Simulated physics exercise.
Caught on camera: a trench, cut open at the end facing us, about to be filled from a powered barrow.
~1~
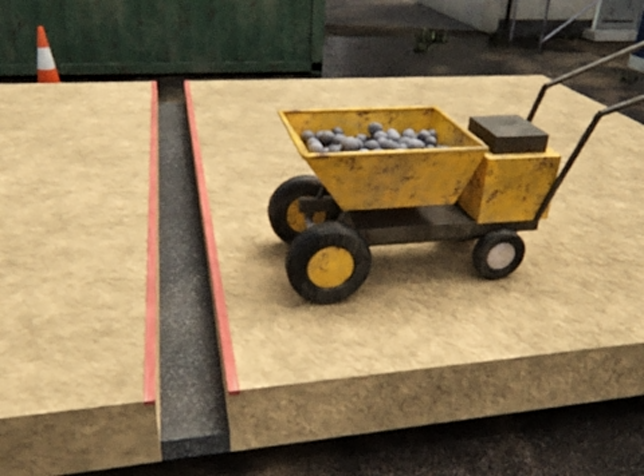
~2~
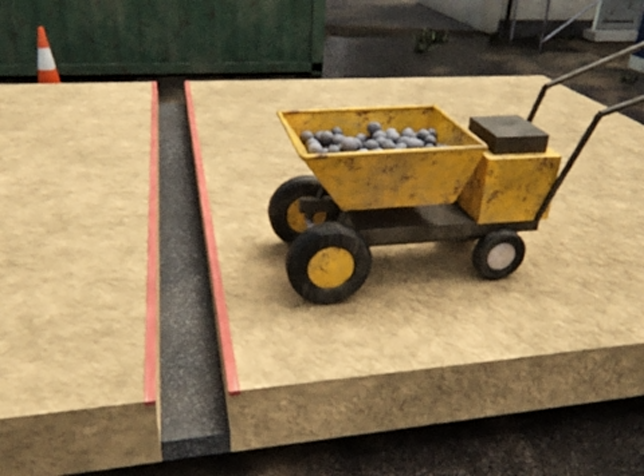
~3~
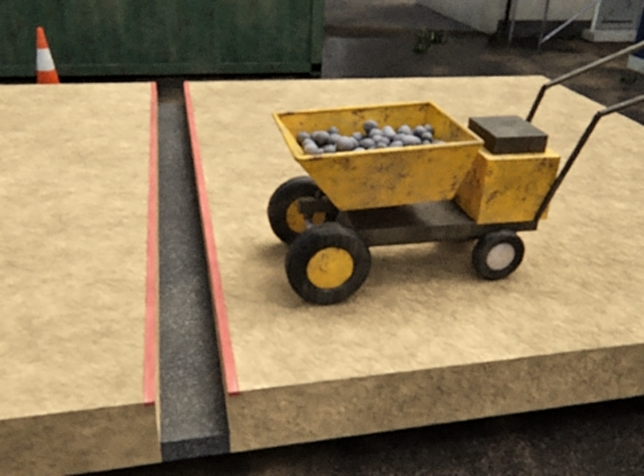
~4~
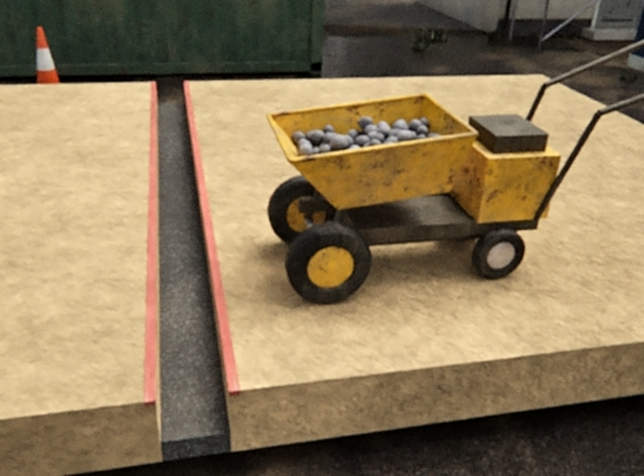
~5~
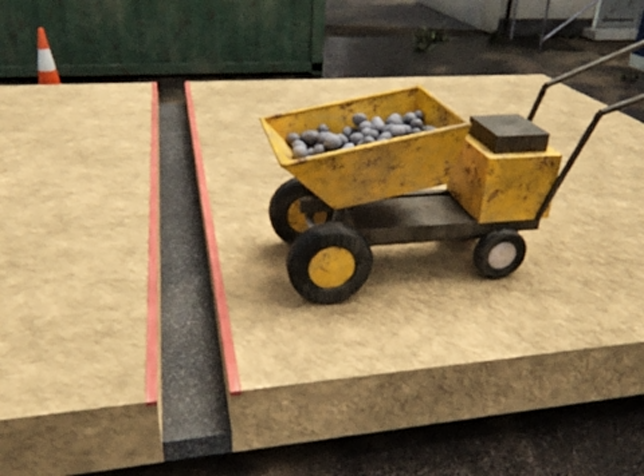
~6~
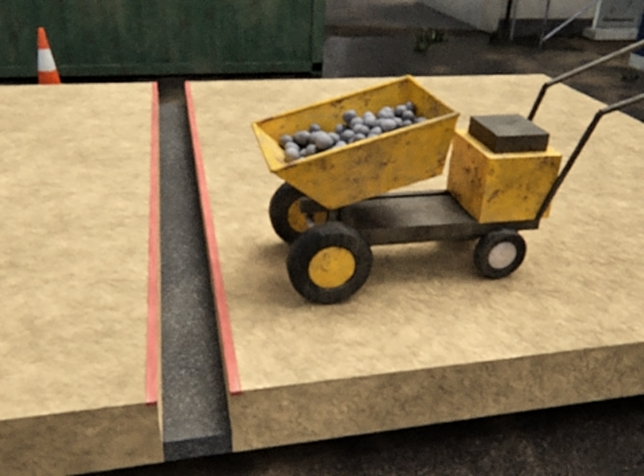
A large pale, sandy-coloured slab, split by a narrow dark trench edged with red strips, lies before a green container and an orange cone, seen from slightly above. On the right part stands a worn yellow barrow with black tyres and dark handles, its skip loaded with round grey cobbles. The skip starts level, then tilts steadily towards the left, its rear rising, while the wheels and camera stay still.
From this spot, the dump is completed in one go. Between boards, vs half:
More.
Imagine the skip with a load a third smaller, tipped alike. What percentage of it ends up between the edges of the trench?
About 90 per cent.
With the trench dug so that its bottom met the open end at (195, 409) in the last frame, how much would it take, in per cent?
About 60 percent.
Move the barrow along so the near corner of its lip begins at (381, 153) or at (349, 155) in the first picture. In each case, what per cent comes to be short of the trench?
In turn, around 40 per cent and 20 per cent.
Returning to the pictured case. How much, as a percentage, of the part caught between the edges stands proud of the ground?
Roughly 0 %.
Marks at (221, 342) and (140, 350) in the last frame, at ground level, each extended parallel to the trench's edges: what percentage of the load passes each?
Close to 100 % and 30 %, in that order.
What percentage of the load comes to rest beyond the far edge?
My estimate is close to 30 in a hundred.
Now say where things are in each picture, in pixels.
Lip of the skip at (304, 157), level; top of the load at (387, 147), round cobbles; first edge of the trench at (226, 340); far edge at (150, 347), the trench under half as wide as the skip, and about as deep as wide, in the first frame.
Lip of the skip at (303, 157), level; top of the load at (387, 146), in the second frame.
Lip of the skip at (297, 159), tipped barely; top of the load at (401, 141), in the third frame.
Lip of the skip at (290, 161), tipped a little; top of the load at (396, 136), in the fourth frame.
Lip of the skip at (282, 165), tipped a little; top of the load at (390, 131), in the fifth frame.
Lip of the skip at (272, 171), tipped clearly; top of the load at (397, 125); first edge of the trench at (228, 340); far edge at (152, 348), in the sixth frame.
Soon after the last picture, skip tipped steeply; all in the skip.
A little later, skip tipped right over; about two thirds in the skip; about a quarter in or heaped over the trench; a small part beyond it; a small part falling.
Later still, skip tipped right over; a stray few in the skip; about two thirds in or heaped over the trench; about a quarter beyond it.
At rest, skip tipped right over; most in or heaped over the trench; about a quarter beyond it.
